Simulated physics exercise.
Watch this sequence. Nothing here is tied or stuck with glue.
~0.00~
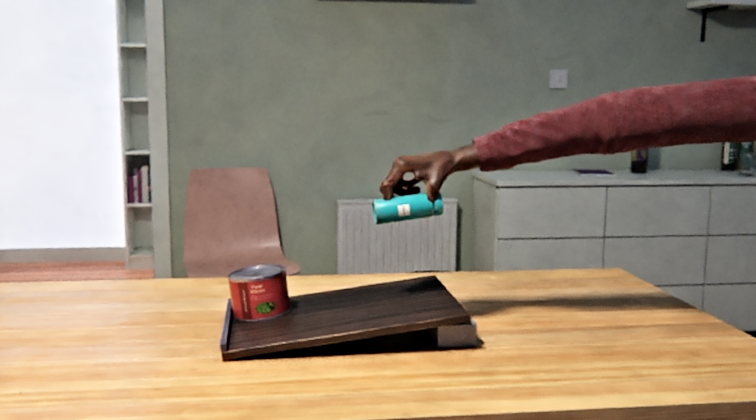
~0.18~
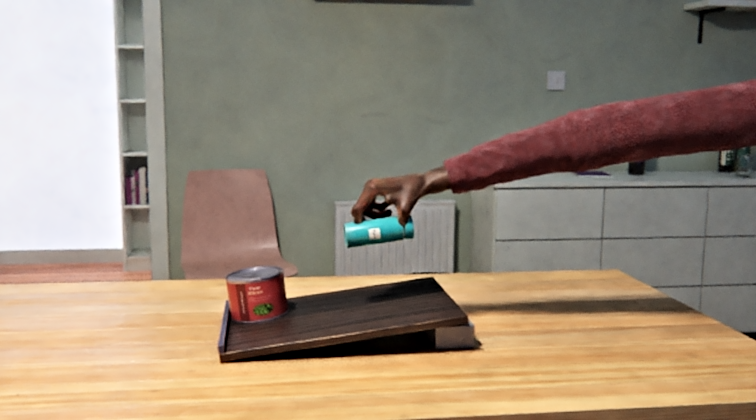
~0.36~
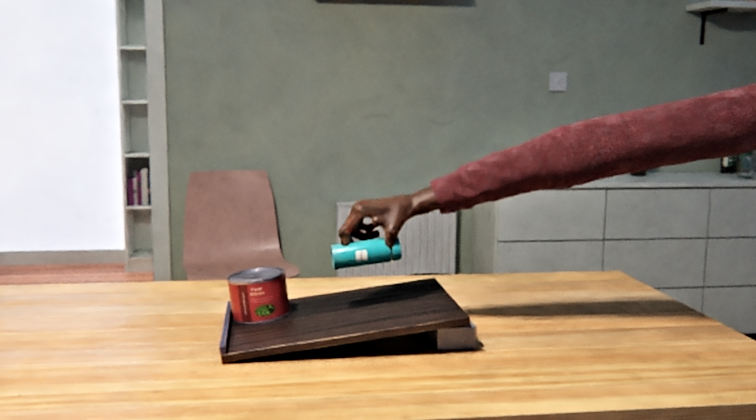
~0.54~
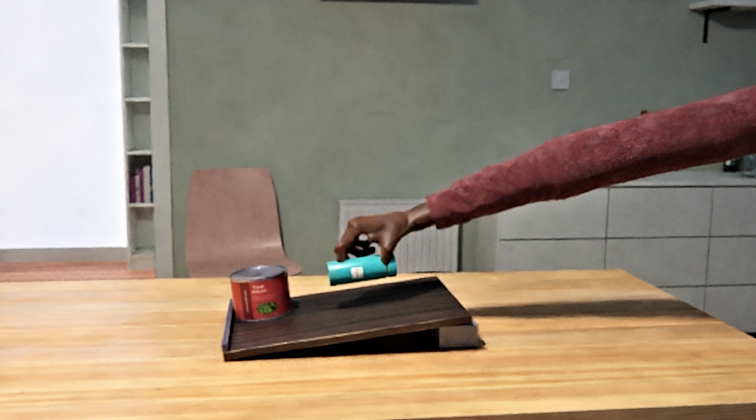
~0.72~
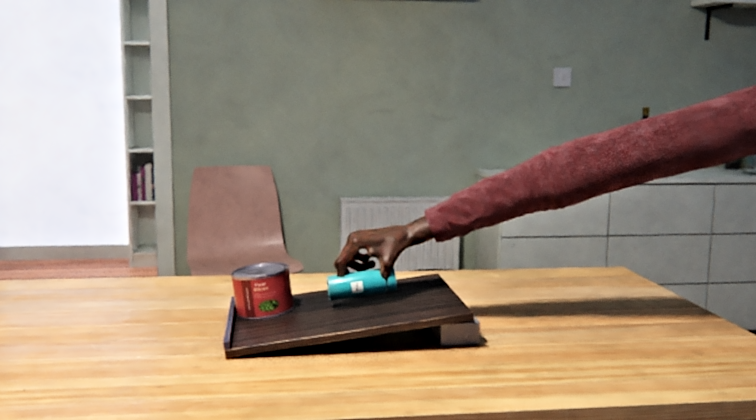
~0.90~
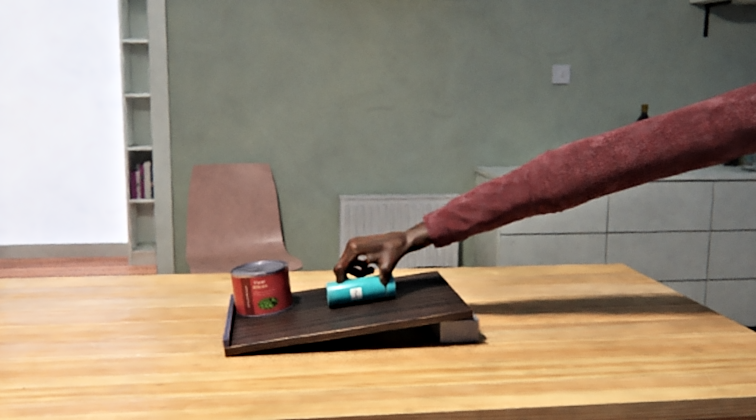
A turquoise shaker, gripped from above by a hand in a red sleeve, moved down and left onto a dark sloping board beside a red tub, with the fingers still holding it.
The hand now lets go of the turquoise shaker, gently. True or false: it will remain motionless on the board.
True.
After 1.20 s, no change.
After 1.60 s, turquoise shaker resting near (360, 290).
In the end (1.9 s), both unmoved. At the end, from the last picture's camera, turquoise shaker near (360, 290). The turquoise shaker keeps its place.
